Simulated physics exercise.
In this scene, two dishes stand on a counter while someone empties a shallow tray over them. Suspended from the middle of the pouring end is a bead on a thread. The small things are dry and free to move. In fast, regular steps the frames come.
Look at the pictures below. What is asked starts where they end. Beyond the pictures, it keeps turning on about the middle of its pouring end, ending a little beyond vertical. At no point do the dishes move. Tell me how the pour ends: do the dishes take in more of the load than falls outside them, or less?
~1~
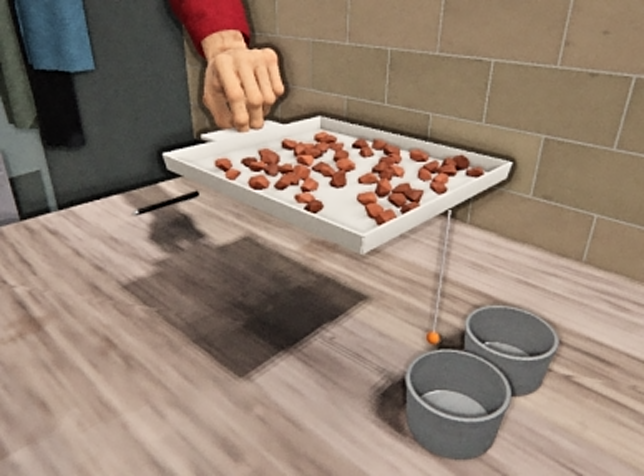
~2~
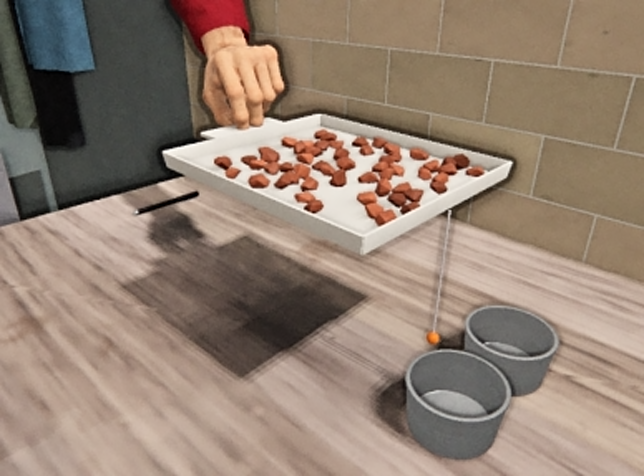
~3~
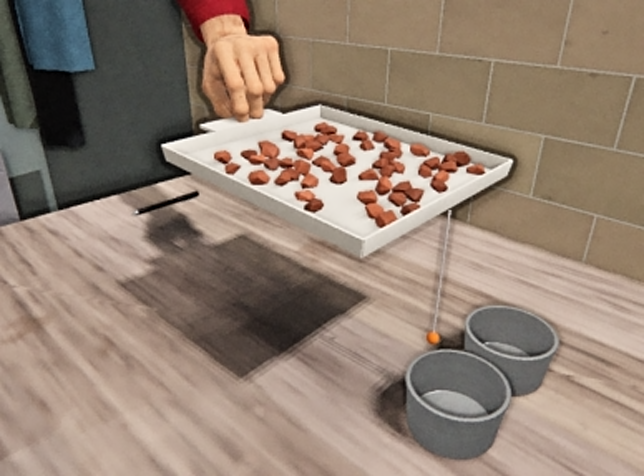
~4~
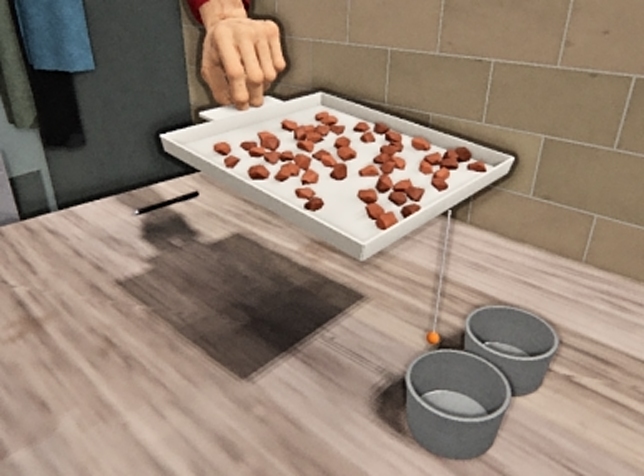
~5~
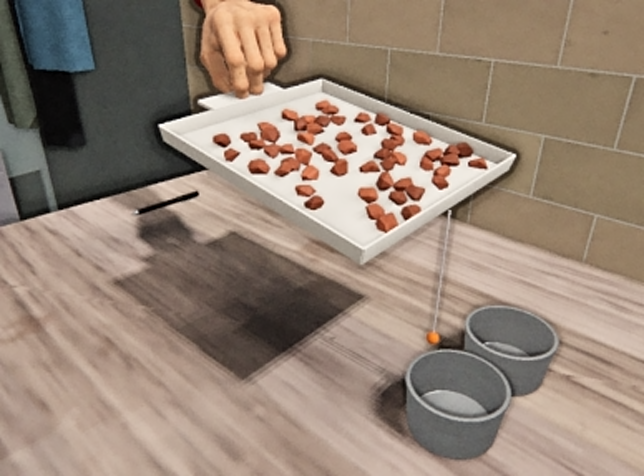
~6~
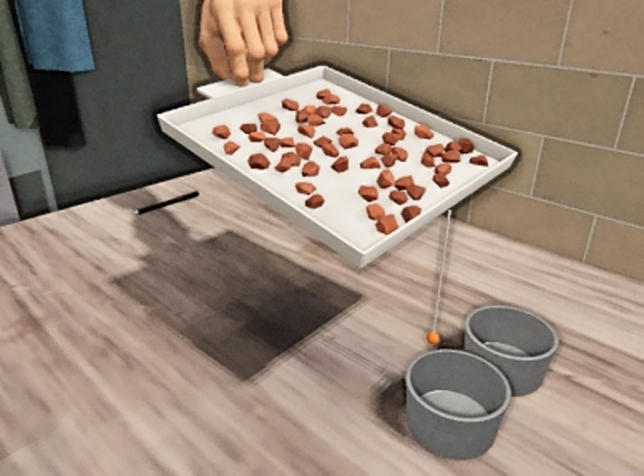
They take in less than falls outside.
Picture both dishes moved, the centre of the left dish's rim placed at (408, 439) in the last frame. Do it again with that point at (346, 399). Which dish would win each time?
In turn: Left; the left one.
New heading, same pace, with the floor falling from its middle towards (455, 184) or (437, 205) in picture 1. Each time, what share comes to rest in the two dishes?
40 % then 60 %, roughly.
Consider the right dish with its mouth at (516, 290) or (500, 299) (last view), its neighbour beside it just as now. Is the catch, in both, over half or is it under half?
Try 1: A minority of it. Try 2: A minority of it.
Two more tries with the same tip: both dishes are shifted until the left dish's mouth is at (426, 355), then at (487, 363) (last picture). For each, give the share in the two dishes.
You'd get near 0 per cent and afterwards near 10 per cent.
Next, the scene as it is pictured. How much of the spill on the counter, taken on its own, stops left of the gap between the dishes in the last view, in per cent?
Close to 90 per cent.
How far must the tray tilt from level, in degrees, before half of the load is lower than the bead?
The tilt is near 100° by then.
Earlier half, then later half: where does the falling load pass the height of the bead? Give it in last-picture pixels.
First part (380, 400), rest (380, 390).
Soon after the last picture, tray tipped steeply; nearly all on the tray; a stray few in the air.
A little later, tray tipped right over; about half on the tray; about a quarter outside both; about a third in the air.
Later still, tray tipped past a quarter turn; about a quarter in the left dish; most outside both.
At rest, tray tipped past a quarter turn; about a quarter in the left dish; none in the right dish; most outside both.
